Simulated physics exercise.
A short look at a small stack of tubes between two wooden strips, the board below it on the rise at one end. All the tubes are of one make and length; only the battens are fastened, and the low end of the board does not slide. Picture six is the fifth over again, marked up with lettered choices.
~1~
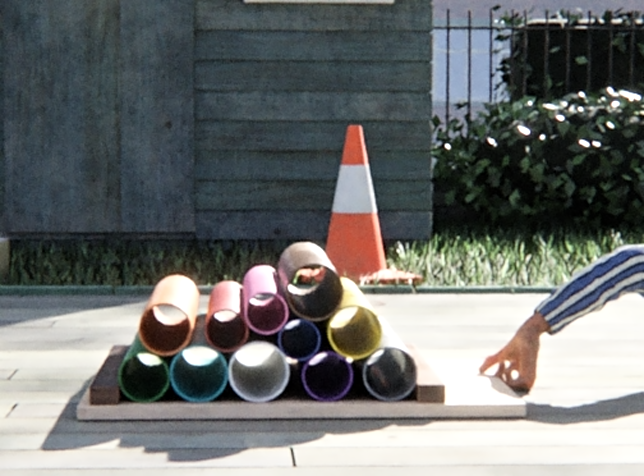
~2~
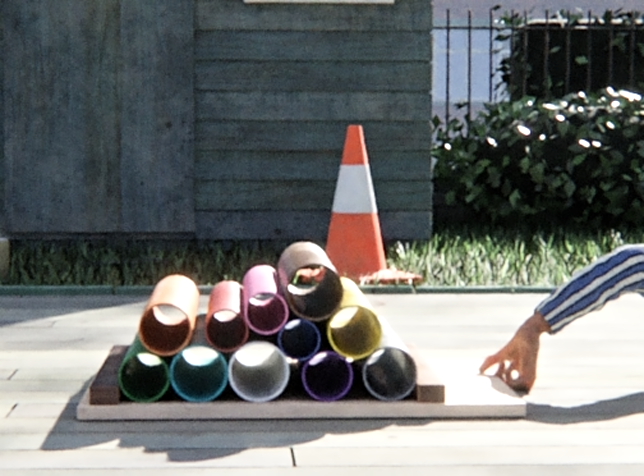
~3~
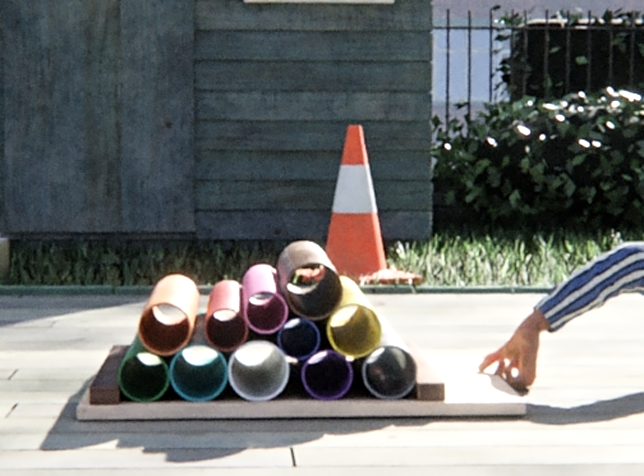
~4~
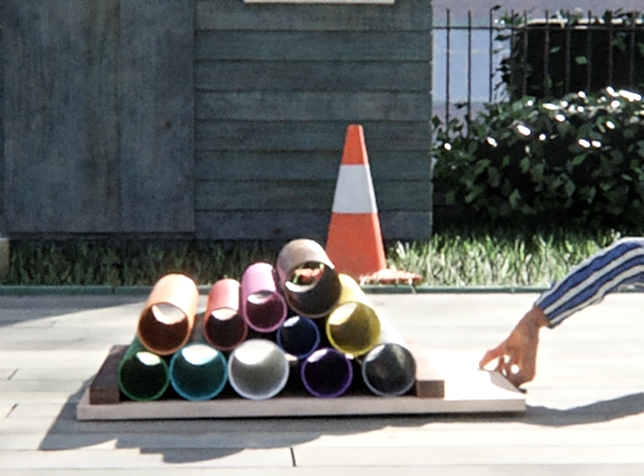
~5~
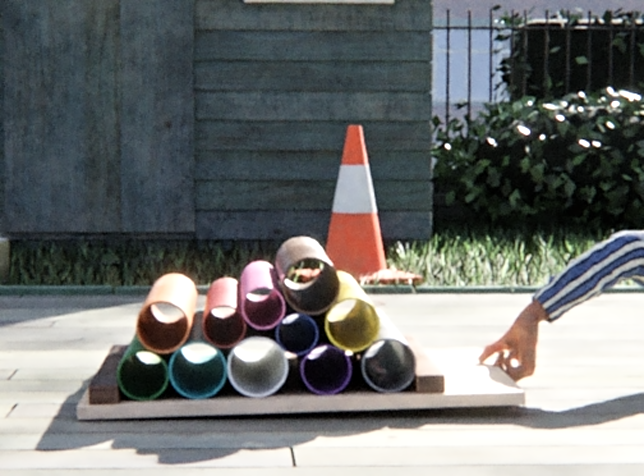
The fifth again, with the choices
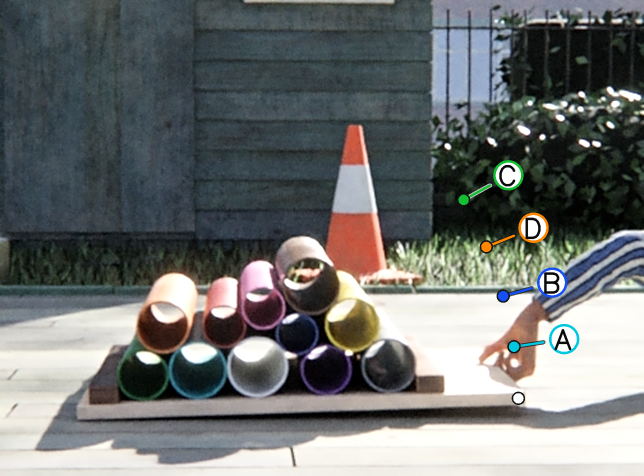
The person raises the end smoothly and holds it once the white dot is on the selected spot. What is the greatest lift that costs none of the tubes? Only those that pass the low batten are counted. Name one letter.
Lift it to B and no more.
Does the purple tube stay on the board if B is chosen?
The purple tube: Yes.
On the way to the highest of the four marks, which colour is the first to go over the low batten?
First is the orange one.
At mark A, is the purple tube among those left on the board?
The purple tube: Yes.
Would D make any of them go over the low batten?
Yes, at D.
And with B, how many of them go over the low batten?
The count is none.
On the marked copy, A at (514, 347); B at (503, 296); C at (464, 200); D at (486, 247); the white dot at (518, 398).
Following B. Soon after the start, board at 12°.
Later, board at 15°.
In the end, board at 15°, none over the low batten.
As for the rest, A none over the low batten; C six over the low batten; D four over the low batten (orange, red, pink, brown).
